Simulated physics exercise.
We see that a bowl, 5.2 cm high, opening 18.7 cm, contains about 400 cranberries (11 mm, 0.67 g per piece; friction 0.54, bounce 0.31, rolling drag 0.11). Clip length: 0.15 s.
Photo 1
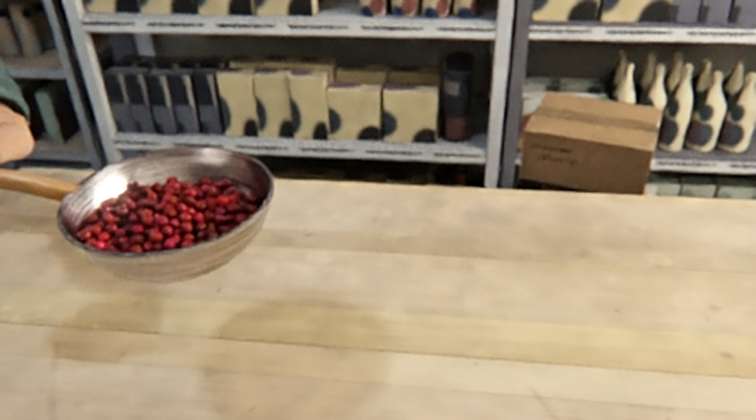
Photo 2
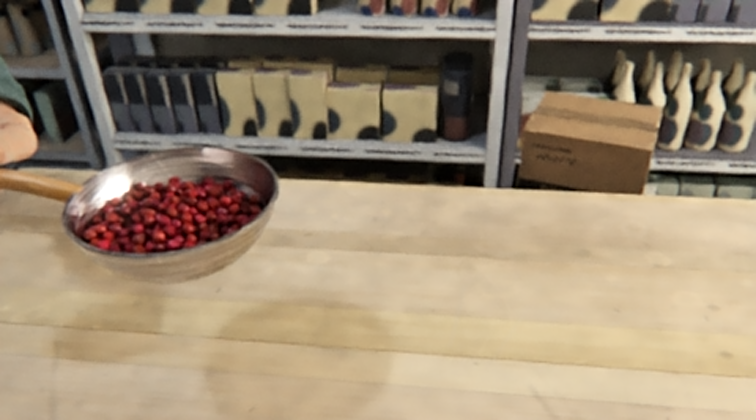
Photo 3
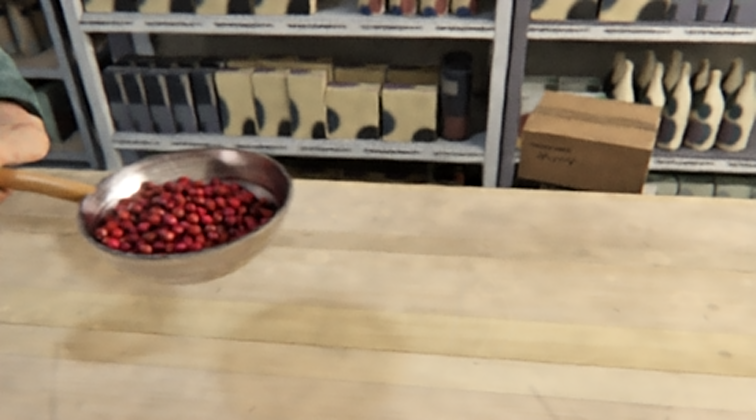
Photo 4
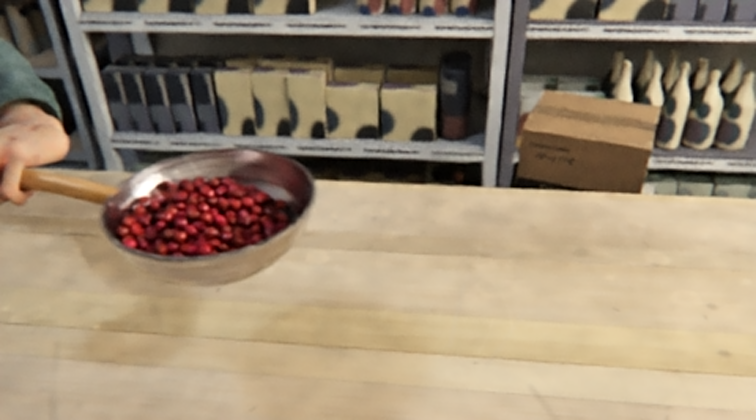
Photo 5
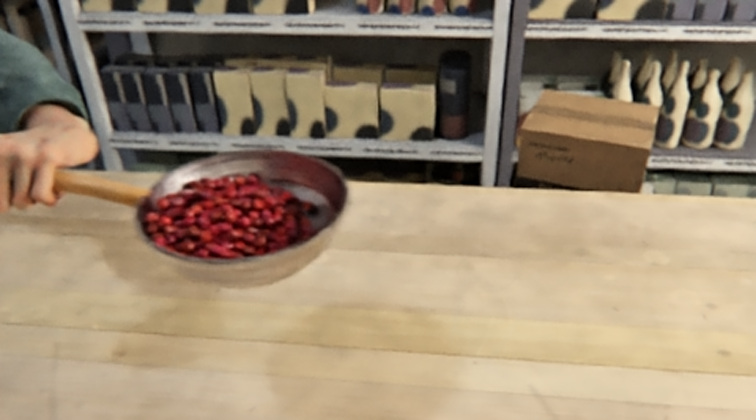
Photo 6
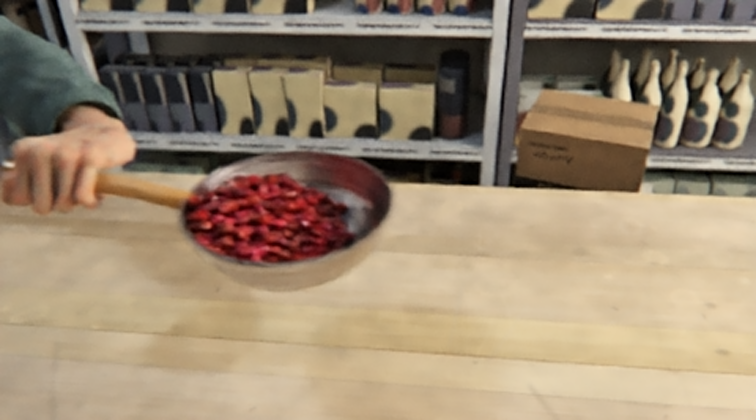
To begin with, a metal bowl with a wooden handle, filled with red cranberries, sits at the left above a pale wooden table, with stocked shelves behind. A hand gripping the handle moves it rightward, slowly and then faster, as the green-sleeved arm comes further into view and the berries bunch toward the handle side.
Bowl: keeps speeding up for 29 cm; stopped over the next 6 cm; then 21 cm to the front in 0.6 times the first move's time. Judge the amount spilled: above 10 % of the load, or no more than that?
Ends up spilling more than a tenth.
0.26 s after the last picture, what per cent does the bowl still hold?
Some 55 per cent of the load.
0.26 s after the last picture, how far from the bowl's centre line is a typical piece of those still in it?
Some 7.0 centimetres from the centre line.
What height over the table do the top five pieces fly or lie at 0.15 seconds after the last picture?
Height above table: About 22 cm.
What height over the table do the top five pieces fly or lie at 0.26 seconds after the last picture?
About 39 cm.
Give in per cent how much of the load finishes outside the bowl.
Somewhere near 50 per cent, I'd say.
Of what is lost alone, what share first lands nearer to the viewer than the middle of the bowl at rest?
30 %.
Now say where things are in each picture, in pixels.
Bowl at (183, 255); tilt 0 degrees; moved 0.0 cm; leading edge at (268, 198); top of the load at (182, 187), in the first frame.
Bowl at (188, 256); tilt 0 degrees; moved 0.5 cm; leading edge at (273, 198); top of the load at (185, 186), in the second frame.
Bowl at (202, 258); tilt 0 degrees; moved 1.8 cm; leading edge at (288, 199); top of the load at (195, 186), in the third frame.
Bowl at (223, 261); tilt 0 degrees; moved 4.0 cm; leading edge at (312, 200); top of the load at (184, 185), in the fourth frame.
Bowl at (255, 264); tilt 0 degrees; moved 7.1 cm; leading edge at (346, 202); top of the load at (256, 184), in the fifth frame.
Bowl at (296, 269); tilt 0 degrees; moved 11.2 cm; leading edge at (391, 204); top of the load at (261, 183), in the sixth frame.
Then, 0.15 s after the last picture, tilt 0 degrees; bowl 100 %; middle of all pieces near (580, 240).
Then, 0.26 s after the last picture, tilt 0 degrees; bowl 55 %, in the air 45 %; middle of all pieces near (656, 246).
Then, 0.37 s after the last picture, tilt 0 degrees; bowl 55 %, in the air 45 %; middle of all pieces near (696, 366).
Then, 0.48 s after the last picture, tilt 0 degrees; bowl 50 %, fallen right of where it stops 10 %, in the air 40 %.
In the end, fallen behind where it stops 5 %, bowl 50 %, fallen right of where it stops 35 %, fallen in front of where it stops 10 %.
